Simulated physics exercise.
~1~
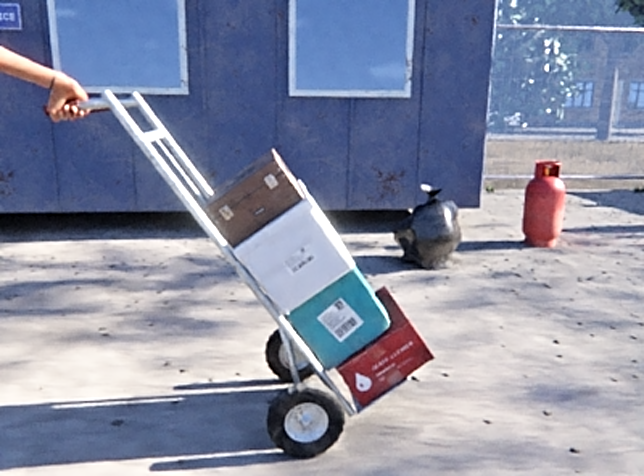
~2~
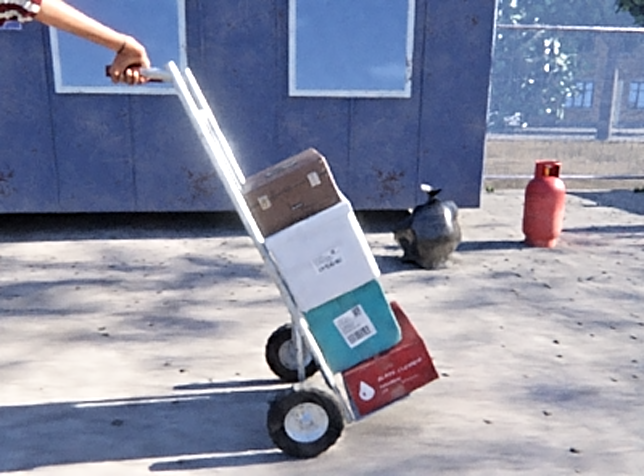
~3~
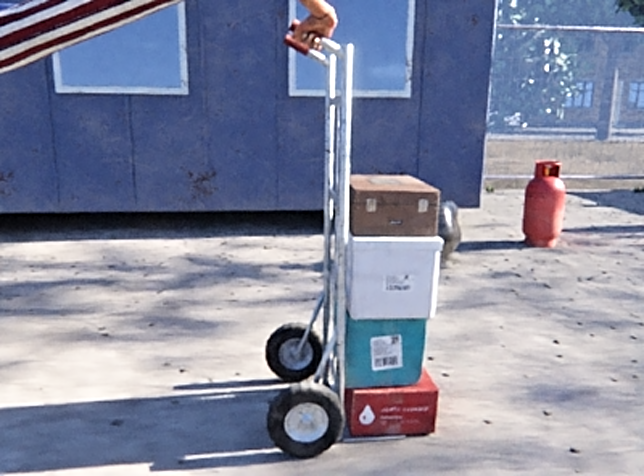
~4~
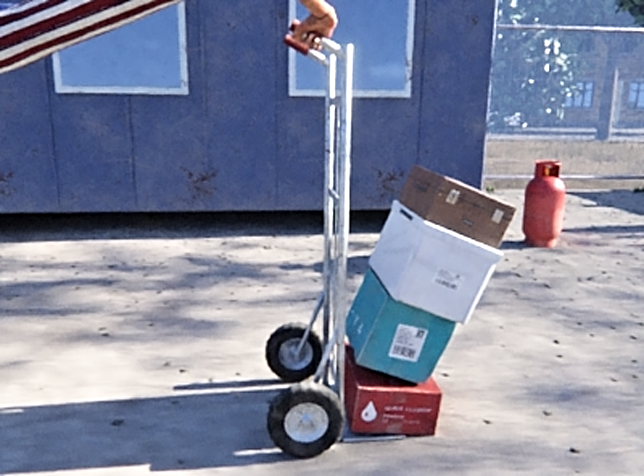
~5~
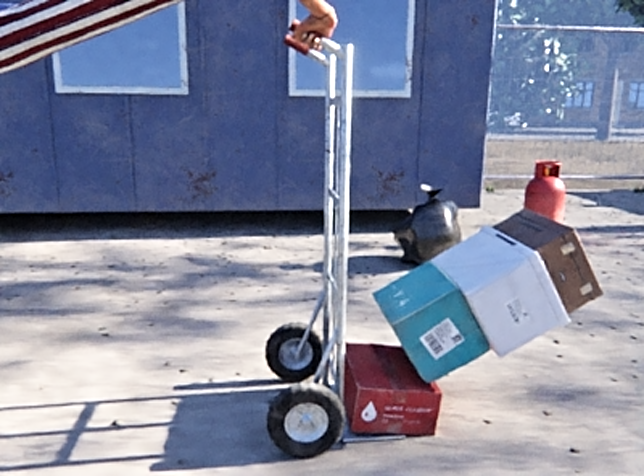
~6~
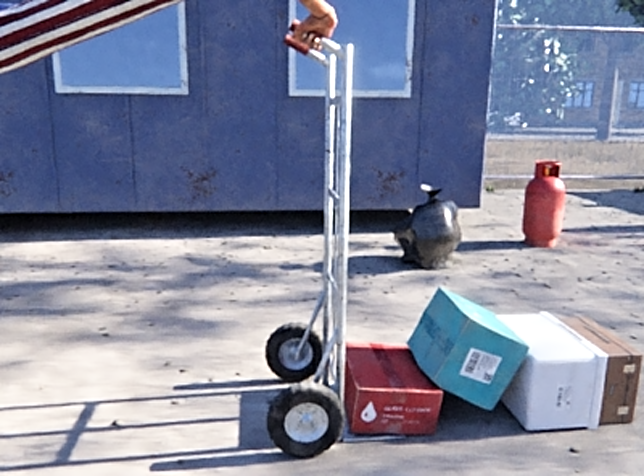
A silver hand truck leans back to the left, held by a hand at its handle and carrying a red box, a turquoise box, a white tote and a brown box stacked upward. The hand swings the handle up and right until the truck stands upright. The three upper items then tip right together, pivoting over the red box. They topple away from the truck, and the white tote and brown box drop to the ground. The turquoise box ends tilted against the red box, which stays beside the upright truck, still held.
